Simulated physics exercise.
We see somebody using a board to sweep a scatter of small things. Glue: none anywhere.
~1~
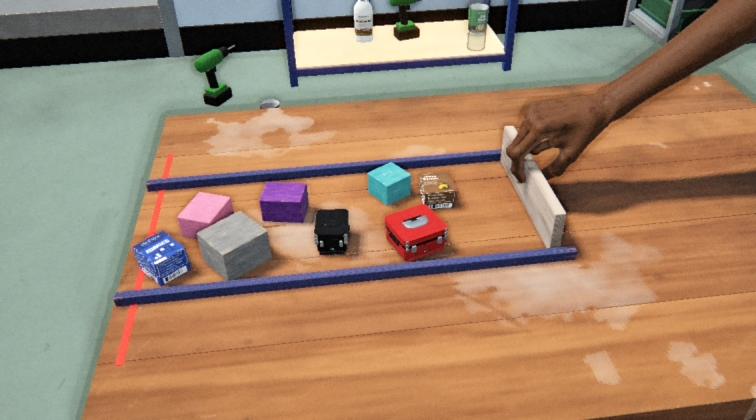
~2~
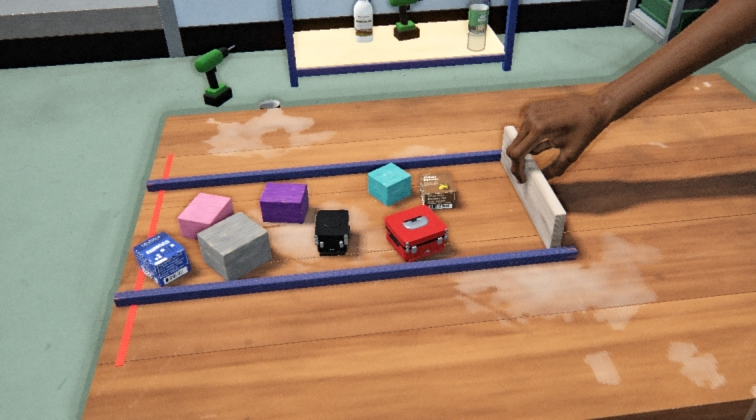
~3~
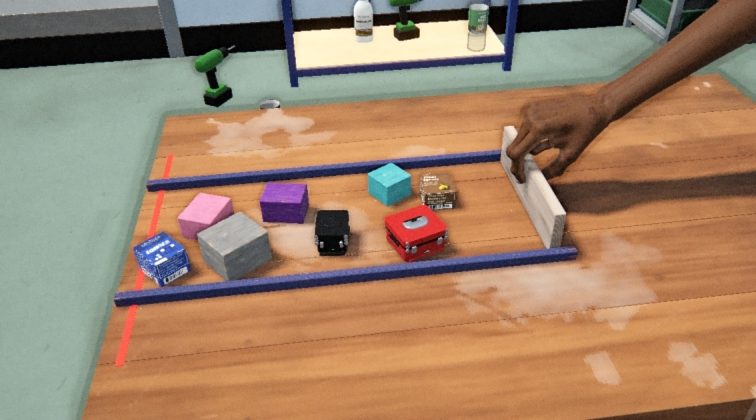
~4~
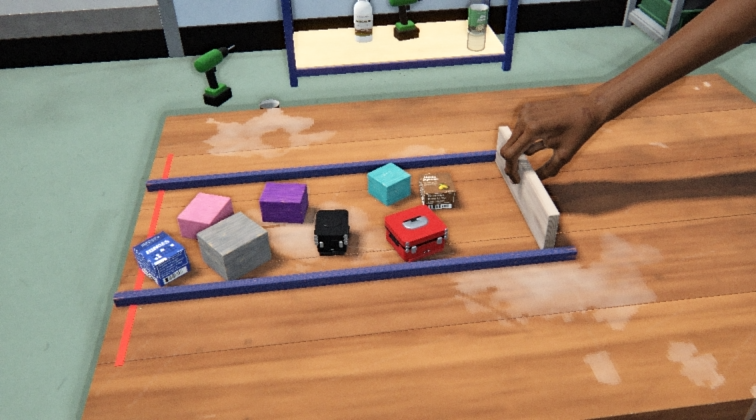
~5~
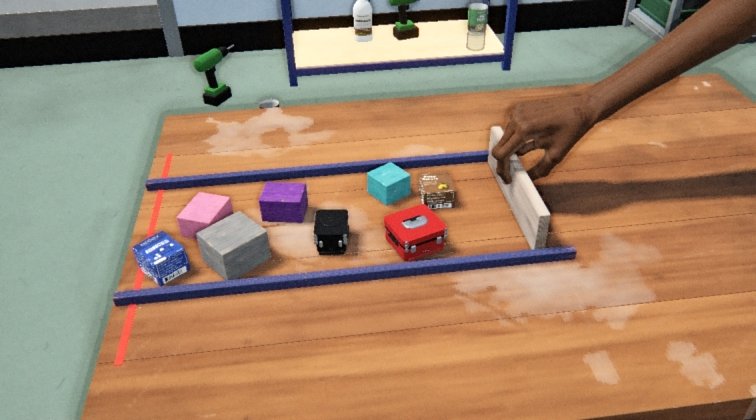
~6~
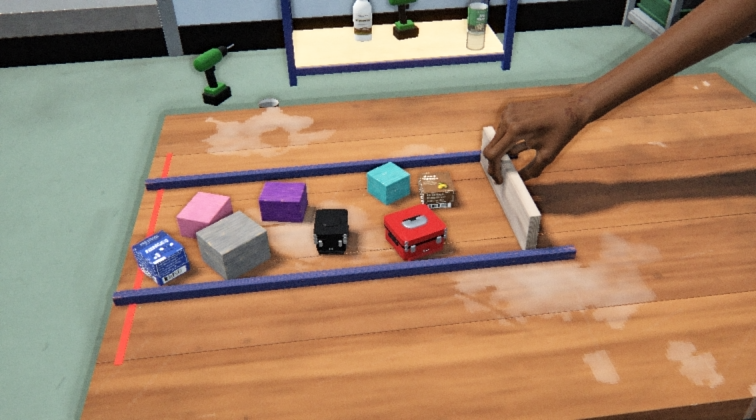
On a wooden workbench, a hand holds a board upright, then slides it slightly left toward scattered blocks and small cases.
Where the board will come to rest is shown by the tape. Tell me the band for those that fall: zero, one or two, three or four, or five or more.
The fallen count comes to five or more.
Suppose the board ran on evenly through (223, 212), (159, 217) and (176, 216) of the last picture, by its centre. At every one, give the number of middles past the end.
3; 5; 5.
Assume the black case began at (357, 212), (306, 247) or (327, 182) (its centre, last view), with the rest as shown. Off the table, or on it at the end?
Goes down; goes down; goes down.
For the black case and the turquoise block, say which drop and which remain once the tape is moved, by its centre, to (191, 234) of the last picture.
Taking each in turn, the black case ends up off and the turquoise block is not lost.
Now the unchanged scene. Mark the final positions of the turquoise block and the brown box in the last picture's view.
The turquoise block at (140, 194), the brown box at (132, 226).
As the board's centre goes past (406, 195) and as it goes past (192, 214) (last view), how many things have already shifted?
So far 3, and 8 at the second.
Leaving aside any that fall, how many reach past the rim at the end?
I count 2 overhanging.
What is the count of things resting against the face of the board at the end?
It's touching 2 at the end.
Soon after, none off yet; blue box at rest near (161, 258); pink block at rest near (206, 216); grey block at rest near (234, 246).
Then, none off yet; blue box moved about its own width near (111, 263); pink block moved about its own width near (172, 219); grey block moved about its own width near (158, 247).
At rest, the number that fall off is five or more; fallen, red case, black case, purple block, grey block, pink block and blue box.
